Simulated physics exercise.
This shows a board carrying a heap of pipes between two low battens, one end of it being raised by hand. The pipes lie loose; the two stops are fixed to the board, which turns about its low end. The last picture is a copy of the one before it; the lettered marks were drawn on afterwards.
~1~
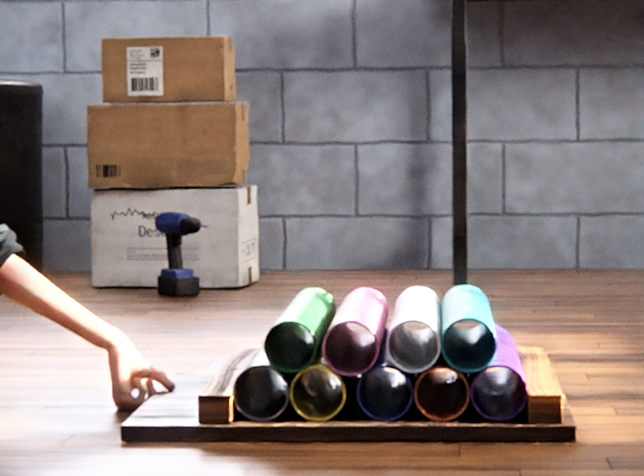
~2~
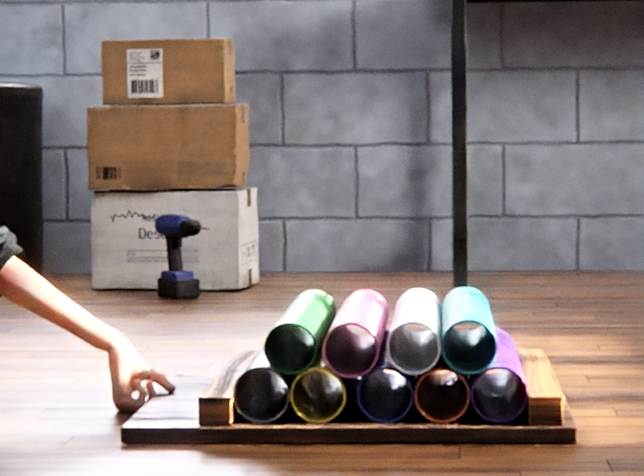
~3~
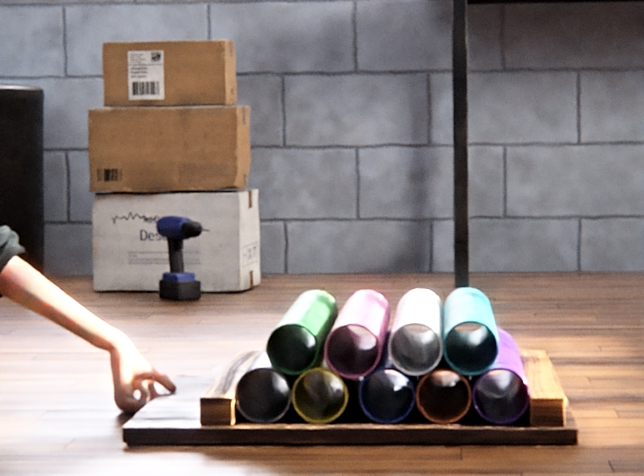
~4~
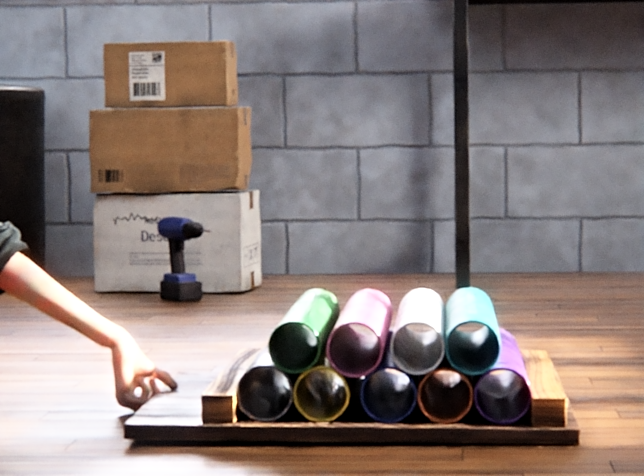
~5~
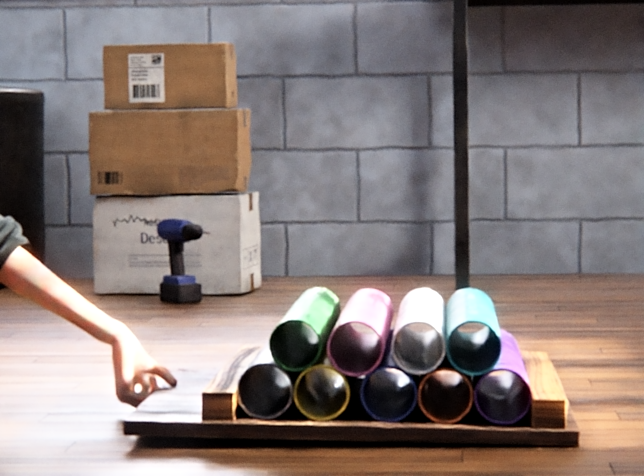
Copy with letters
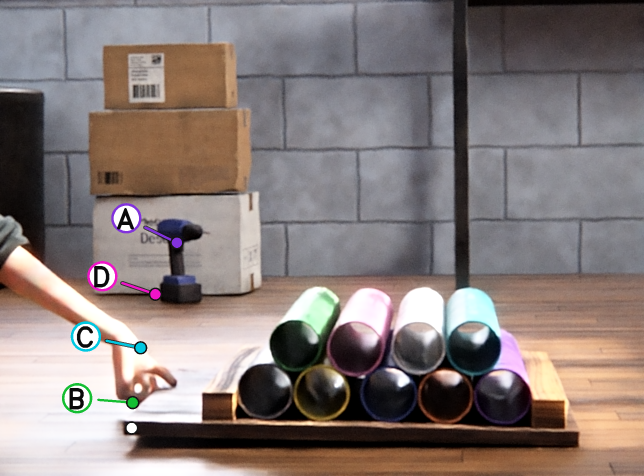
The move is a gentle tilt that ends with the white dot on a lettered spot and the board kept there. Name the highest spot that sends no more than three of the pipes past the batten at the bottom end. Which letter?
Up to A.
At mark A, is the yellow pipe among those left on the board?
Yes, with A.
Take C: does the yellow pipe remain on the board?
The yellow pipe: Yes.
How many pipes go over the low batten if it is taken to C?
The count is none.
On the marked copy, A at (177, 243); B at (133, 403); C at (140, 348); D at (155, 294); the white dot at (132, 428).
With A. Early on, board at 16°.
Further on, board at 26°.
At the end, board at 26°, none over the low batten.
As for the rest, B none over the low batten; C none over the low batten; D none over the low batten.
